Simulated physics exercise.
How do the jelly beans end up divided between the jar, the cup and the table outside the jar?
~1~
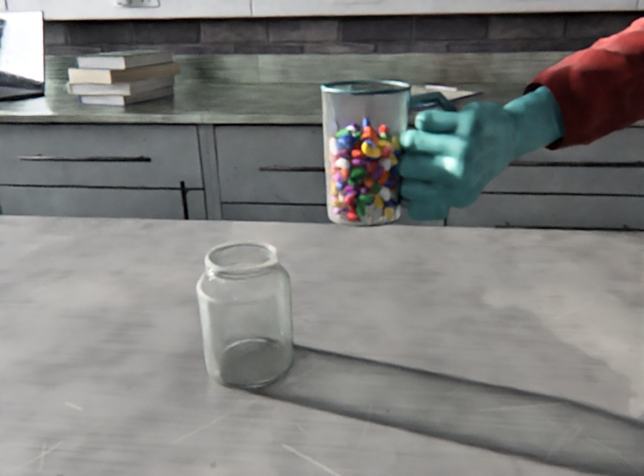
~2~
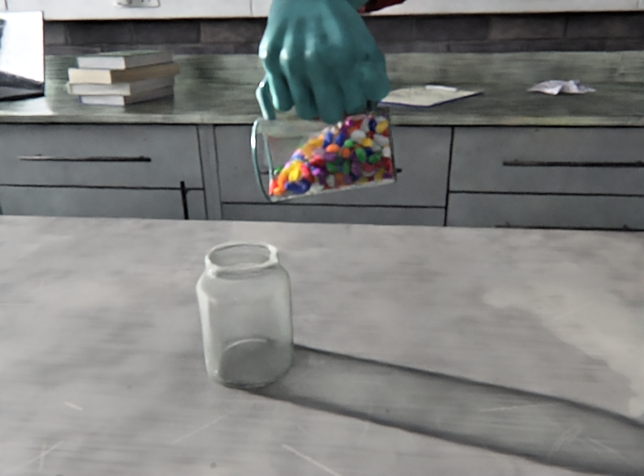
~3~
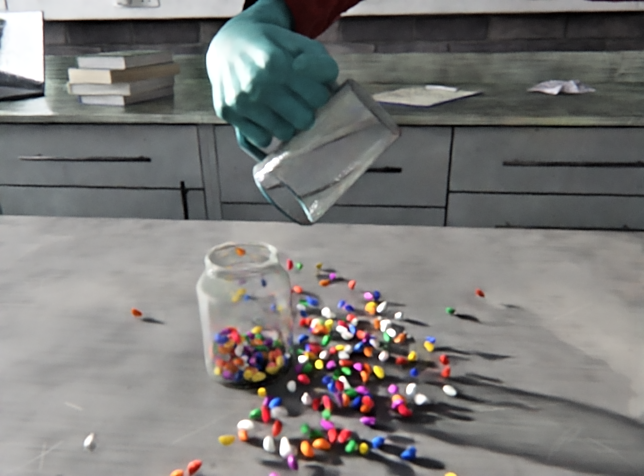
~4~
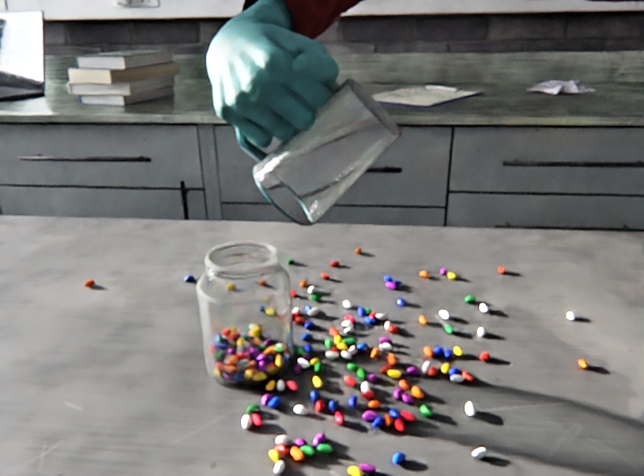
A fair share of them lands in the jar, but the larger part spills outside it. Very few, if any, are left in the cup.
